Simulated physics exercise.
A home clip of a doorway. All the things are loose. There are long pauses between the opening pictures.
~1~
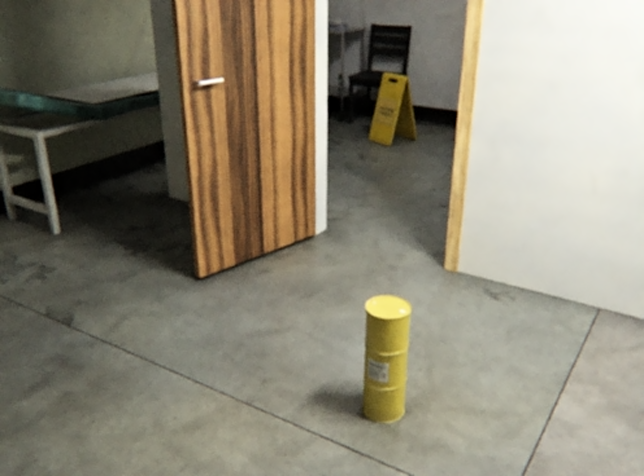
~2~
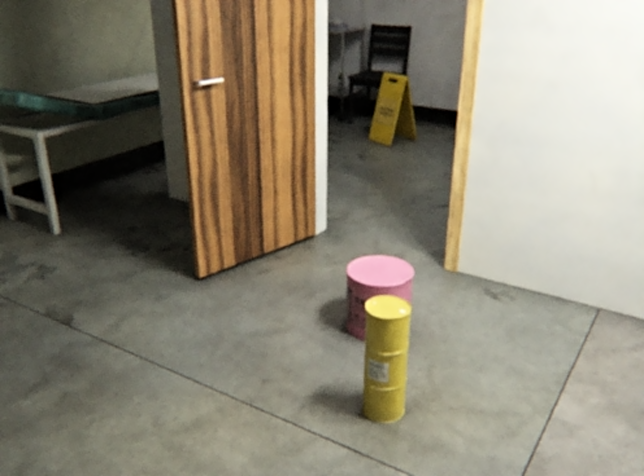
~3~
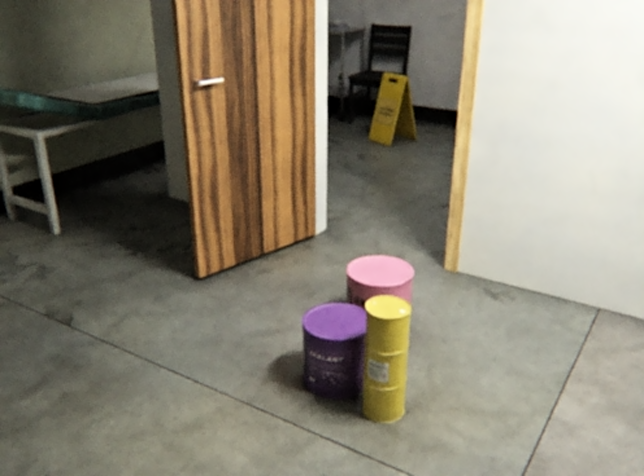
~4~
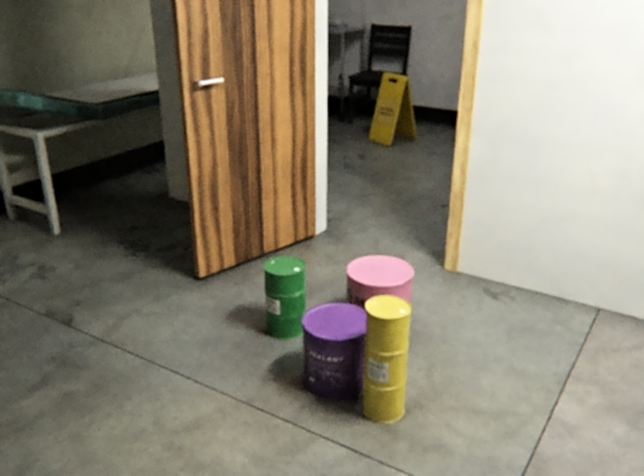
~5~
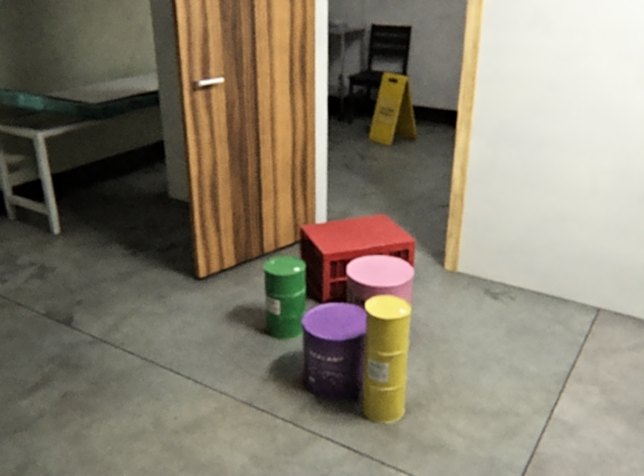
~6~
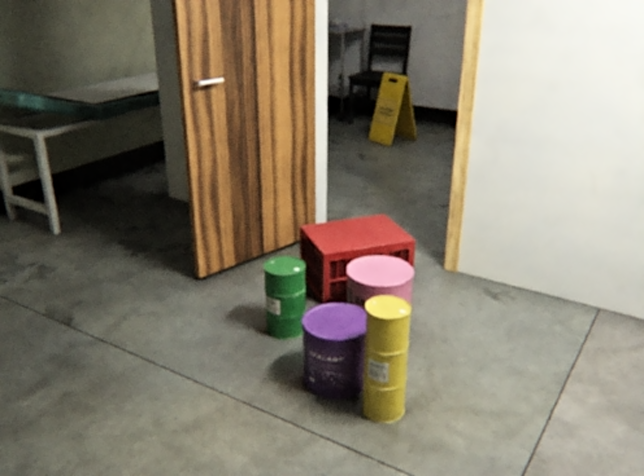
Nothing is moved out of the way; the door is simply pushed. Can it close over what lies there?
As it turns out, it is blocked.
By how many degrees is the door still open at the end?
About 65°.
Then, 0.50 s after the last picture, door 94° open.
Then, 0.80 s after the last picture, door 81° open.
Then, 1.10 s after the last picture, door 68° open.
At rest, door 65° open; all 5 in place. Seen from the same camera at the end, red chest near (360, 258).
